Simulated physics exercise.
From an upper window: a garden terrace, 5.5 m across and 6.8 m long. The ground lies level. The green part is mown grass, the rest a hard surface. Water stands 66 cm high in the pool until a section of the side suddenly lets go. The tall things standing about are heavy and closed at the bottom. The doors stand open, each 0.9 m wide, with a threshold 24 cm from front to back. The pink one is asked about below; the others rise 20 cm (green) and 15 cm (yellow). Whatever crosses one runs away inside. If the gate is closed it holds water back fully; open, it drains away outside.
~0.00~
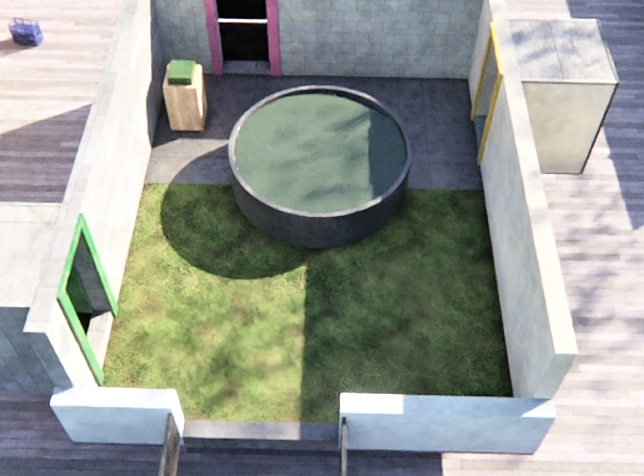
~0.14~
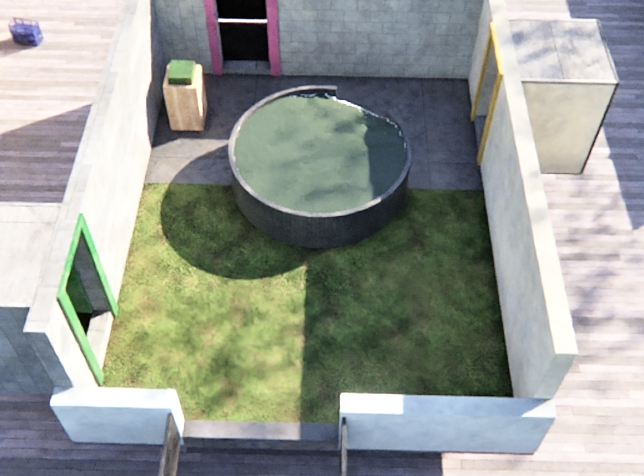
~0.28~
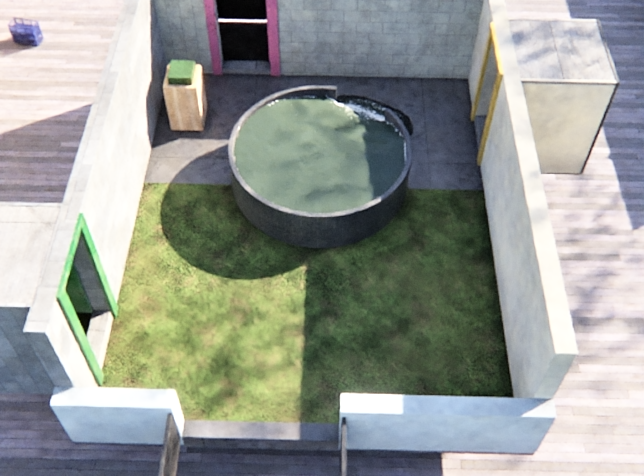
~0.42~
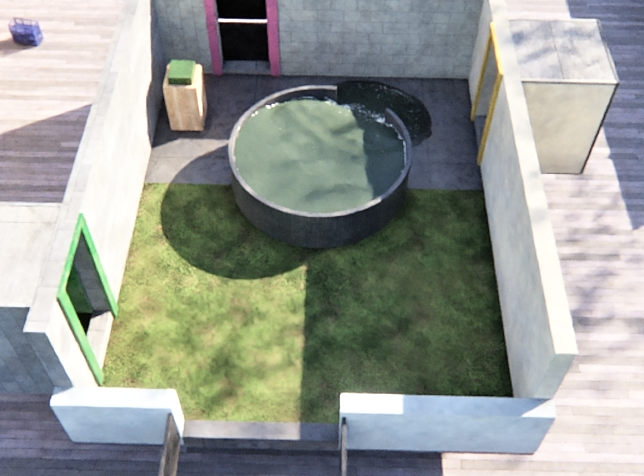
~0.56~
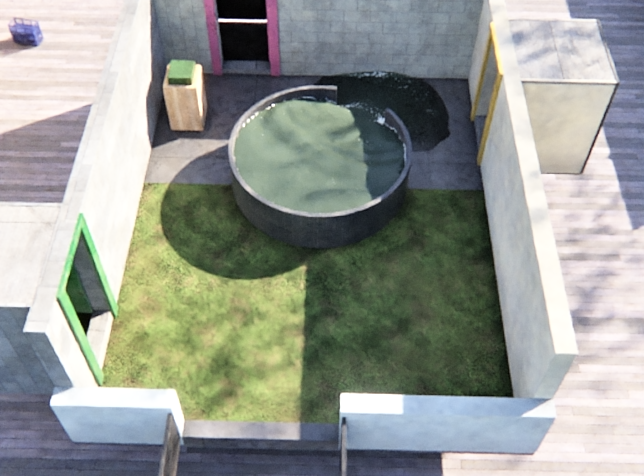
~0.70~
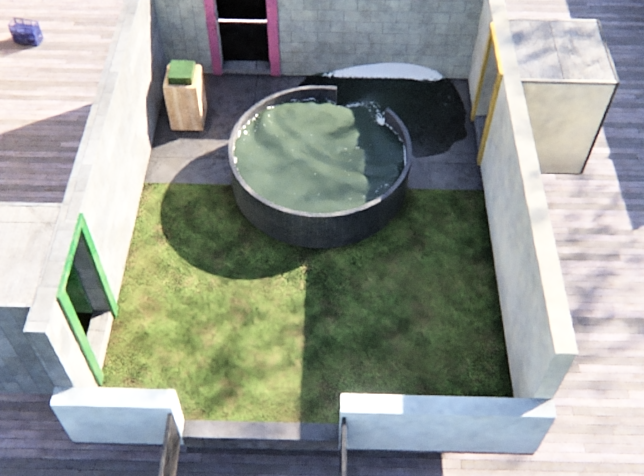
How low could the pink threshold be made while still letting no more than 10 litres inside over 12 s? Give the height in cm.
It would have to be roughly 9.5 cm high.
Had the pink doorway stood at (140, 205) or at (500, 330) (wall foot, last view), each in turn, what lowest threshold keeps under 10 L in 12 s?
Roughly 6.5 and 9.0 cm.
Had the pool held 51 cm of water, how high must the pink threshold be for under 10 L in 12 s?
Then roughly 7.0 cm.
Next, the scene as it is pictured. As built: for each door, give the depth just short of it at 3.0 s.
In cm: Green 0, yellow 21, pink 5.
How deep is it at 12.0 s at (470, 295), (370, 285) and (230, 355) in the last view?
About 9, 8 and 11 cm.
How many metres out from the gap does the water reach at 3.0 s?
Some 3.8 m out.
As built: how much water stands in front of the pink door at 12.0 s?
Roughly 9.5 cm deep.
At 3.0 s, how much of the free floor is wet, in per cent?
Some 40 per cent of it.
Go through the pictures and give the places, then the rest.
In the first frame, still water, 66 cm deep, in the pool at (320, 150); the pink door at (243, 29) is dry.
In the second frame, the front is at a hidden place, 0.3 m from the gap on the far side; 0.3 m2 of floor is wet, 66 cm left at the back.
In the third frame, the gap is on the far side, the front 0.7 m out at (393, 111); the back of the pool holds 66 cm.
In the fourth frame, water pours out on the far side and has run 1.2 m, to (382, 86); about 7 cm deep outside, 66 cm at the back.
In the fifth frame, water pours out on the far side and has run 1.7 m, to (421, 82); about 6 cm deep outside, 66 cm at the back.
In the sixth frame, water pours out on the far side and has run 2.0 m, to (444, 78); about 6 cm deep outside, 66 cm at the back; 1.2 m in a straight line remain to the pink door at (243, 29).
After 1.4 s water covers 15 % of the floor, deepest (56 cm) near (464, 83); it has not reached the pink door.
After 3.0 s water covers 40 % of the floor, deepest (37 cm) near (465, 90); 5 cm at the pink door, 0 litres in over its 11 cm threshold.
After 12.0 s water covers 100 % of the floor, deepest (13 cm) near (457, 103); 9 cm at the pink door, 4 litres in over its 11 cm threshold.
At the pink door as built, the water arrived by 1.5 s and peaked near 9 cm at 12.0 s.
With a threshold of 8.5 cm, 16 litres would have come in within the 12 s; with 12 cm, 2 litres. So under 10 litres takes about 9.5 cm.
